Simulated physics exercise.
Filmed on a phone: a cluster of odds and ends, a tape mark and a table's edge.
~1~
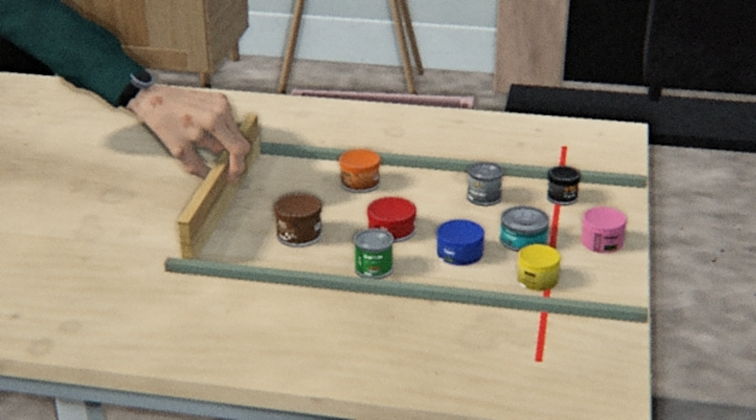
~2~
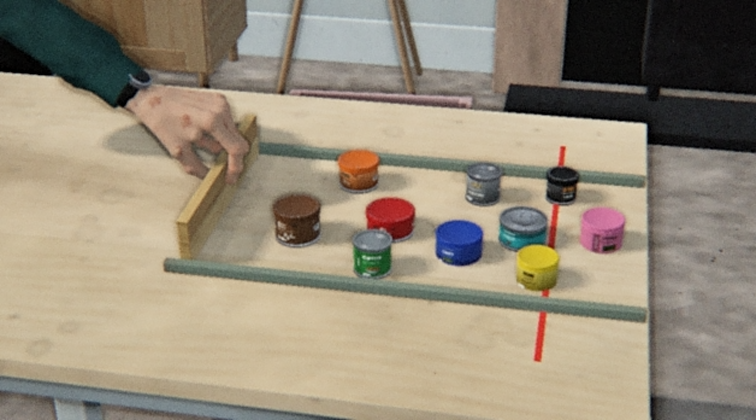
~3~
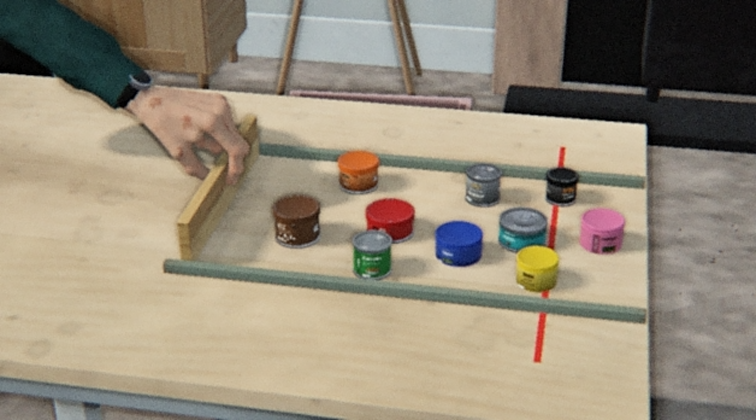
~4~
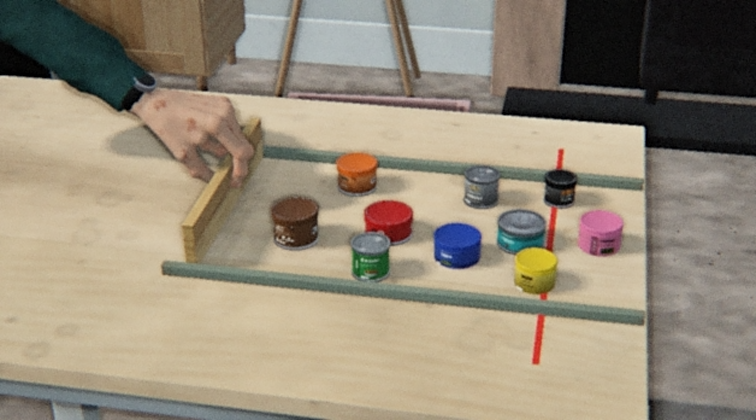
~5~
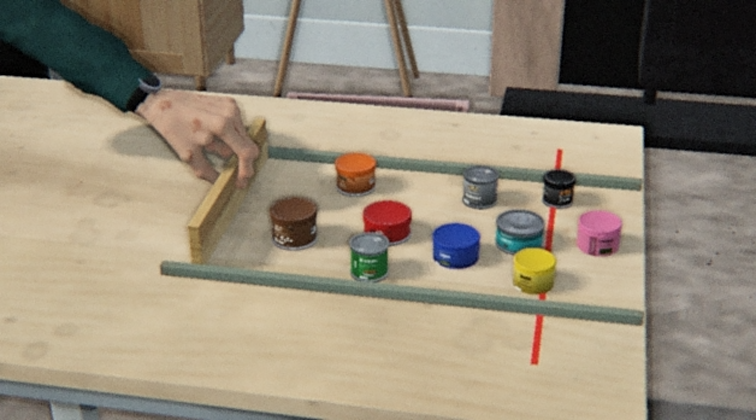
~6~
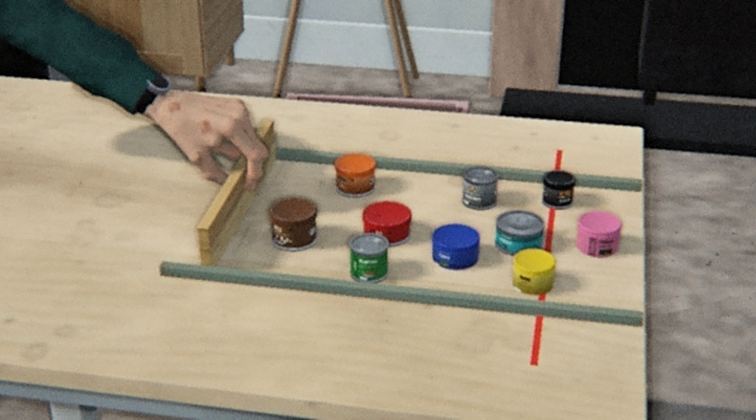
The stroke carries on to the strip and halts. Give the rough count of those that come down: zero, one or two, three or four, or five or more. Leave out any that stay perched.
In the end the number that fall off is one or two.
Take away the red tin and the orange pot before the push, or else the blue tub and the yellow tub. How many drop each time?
It would be 0 and 1.
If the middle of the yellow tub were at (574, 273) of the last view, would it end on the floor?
From there it holds on.
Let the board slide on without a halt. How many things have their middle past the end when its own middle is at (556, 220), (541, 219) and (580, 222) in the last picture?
It would be 1, 1 and 3.
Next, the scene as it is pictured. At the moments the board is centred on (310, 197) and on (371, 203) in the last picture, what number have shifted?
The counts are 1 and 4.
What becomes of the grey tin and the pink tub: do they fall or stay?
The grey tin stays on, the pink tub falls.
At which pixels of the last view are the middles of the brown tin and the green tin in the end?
The brown tin stops around (571, 253); the green tin around (563, 277).
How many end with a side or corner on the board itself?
4 of them.
Soon after, none off yet; pink tub at rest near (599, 234); black pot at rest near (559, 190); yellow tub at rest near (534, 272).
Then, none off yet; pink tub at rest near (599, 234); black pot at rest near (559, 190); yellow tub moving near (540, 275).
By the end, the number that fall off is one or two; fallen, pink tub.
